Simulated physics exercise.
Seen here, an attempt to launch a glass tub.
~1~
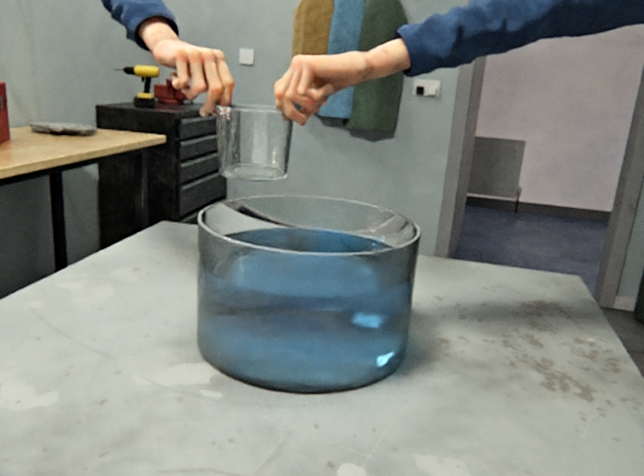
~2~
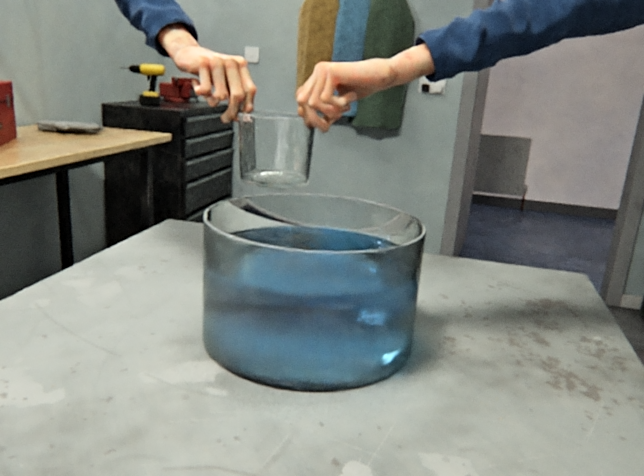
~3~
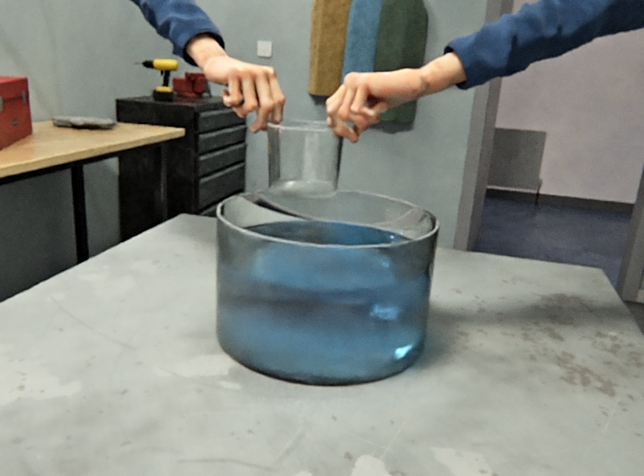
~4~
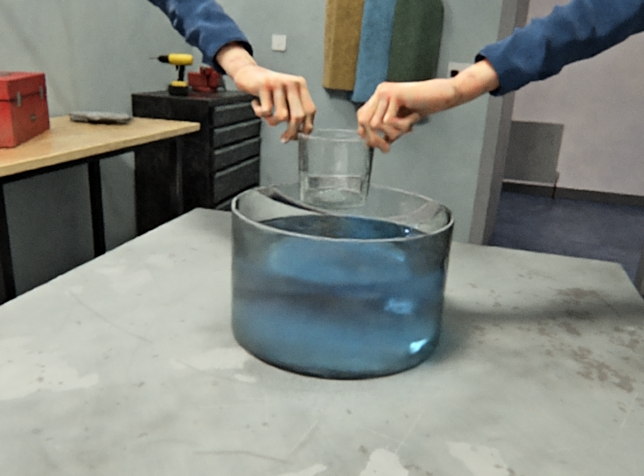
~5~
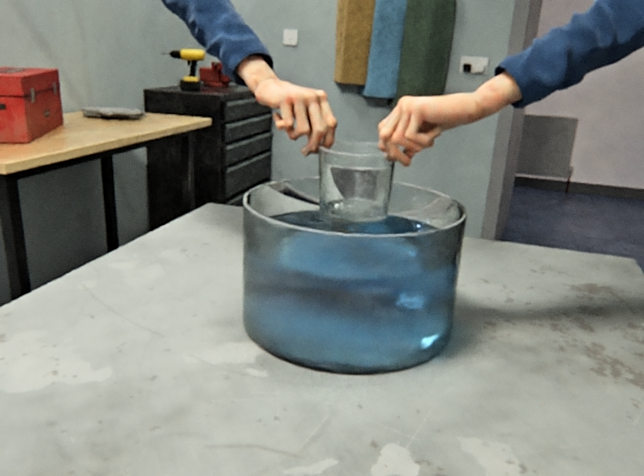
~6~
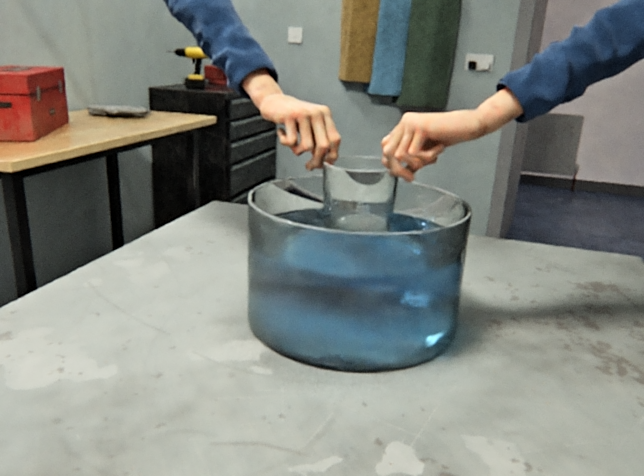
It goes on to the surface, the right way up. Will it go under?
Once free, it rides on the surface.
Soon after, the tub dips into the water.
Later, it bobs and steadies.
In the end, the tub floats with about half of its side showing.
